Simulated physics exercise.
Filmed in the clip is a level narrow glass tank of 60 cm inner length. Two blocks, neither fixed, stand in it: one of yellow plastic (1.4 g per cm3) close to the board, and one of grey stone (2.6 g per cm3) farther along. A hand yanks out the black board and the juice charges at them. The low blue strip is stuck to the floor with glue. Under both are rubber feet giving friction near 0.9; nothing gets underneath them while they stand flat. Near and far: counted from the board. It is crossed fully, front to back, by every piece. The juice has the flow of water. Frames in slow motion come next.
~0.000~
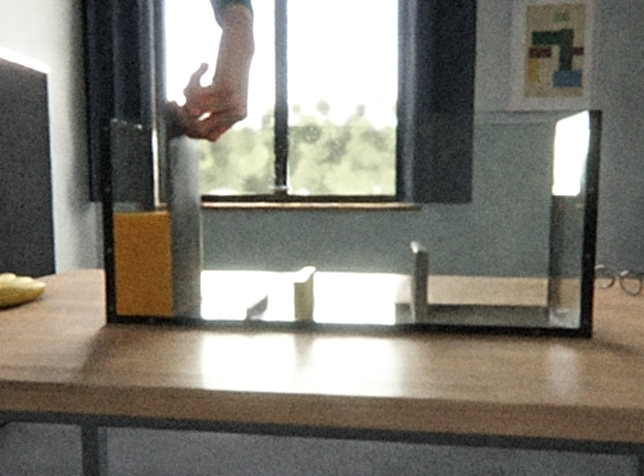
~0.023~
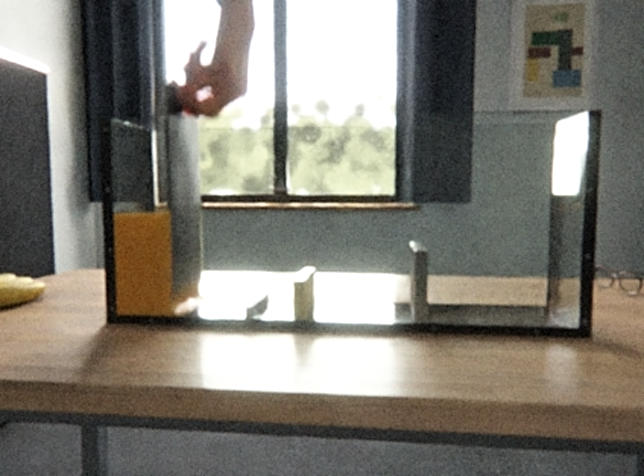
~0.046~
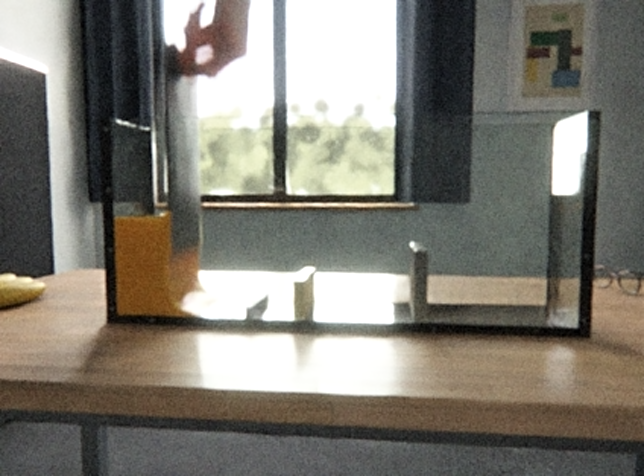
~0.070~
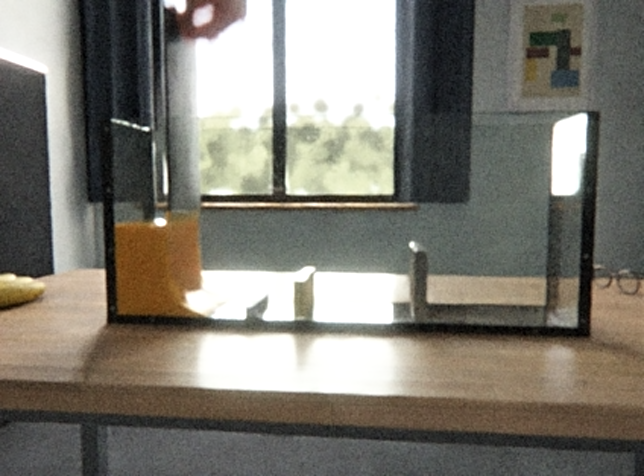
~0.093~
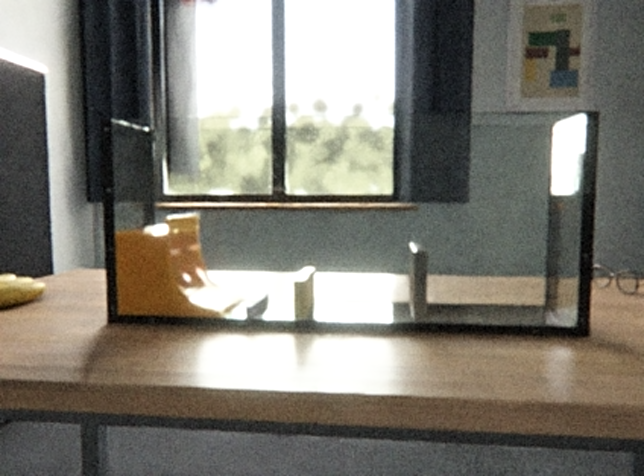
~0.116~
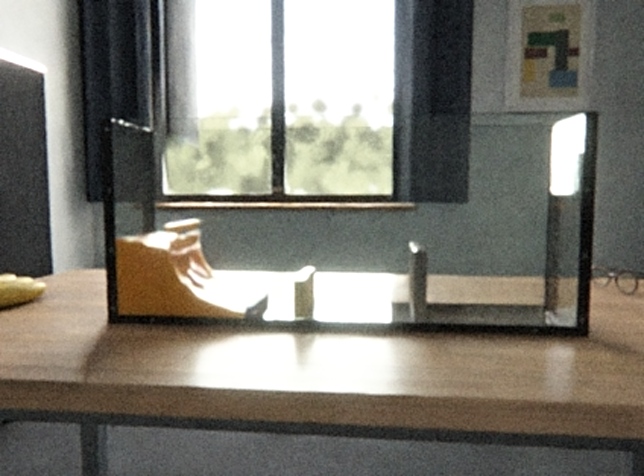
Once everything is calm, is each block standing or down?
One by one: Near one: Toppled; far one: Toppled.
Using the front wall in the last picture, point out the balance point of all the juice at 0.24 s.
The balance point lies roughly at pixel (209, 294).
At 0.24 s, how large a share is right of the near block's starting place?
It comes to around 12 in a hundred.
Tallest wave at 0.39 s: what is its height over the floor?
Max height: Approx. 8.0 cm.
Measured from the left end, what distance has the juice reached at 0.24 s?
About 30 cm.
Then, 0.24 s in, the front has run 30 cm from the left wall, the near block leans 13° and the far block is upright.
Then, 0.39 s in, the near block lies flat and the far block leans 13°.
Then, 0.63 s in, the near block lies flat and the far block lies flat.
Finally, the near block lies flat and the far block lies flat; 26 per cent of the juice is past where the far block first stood.
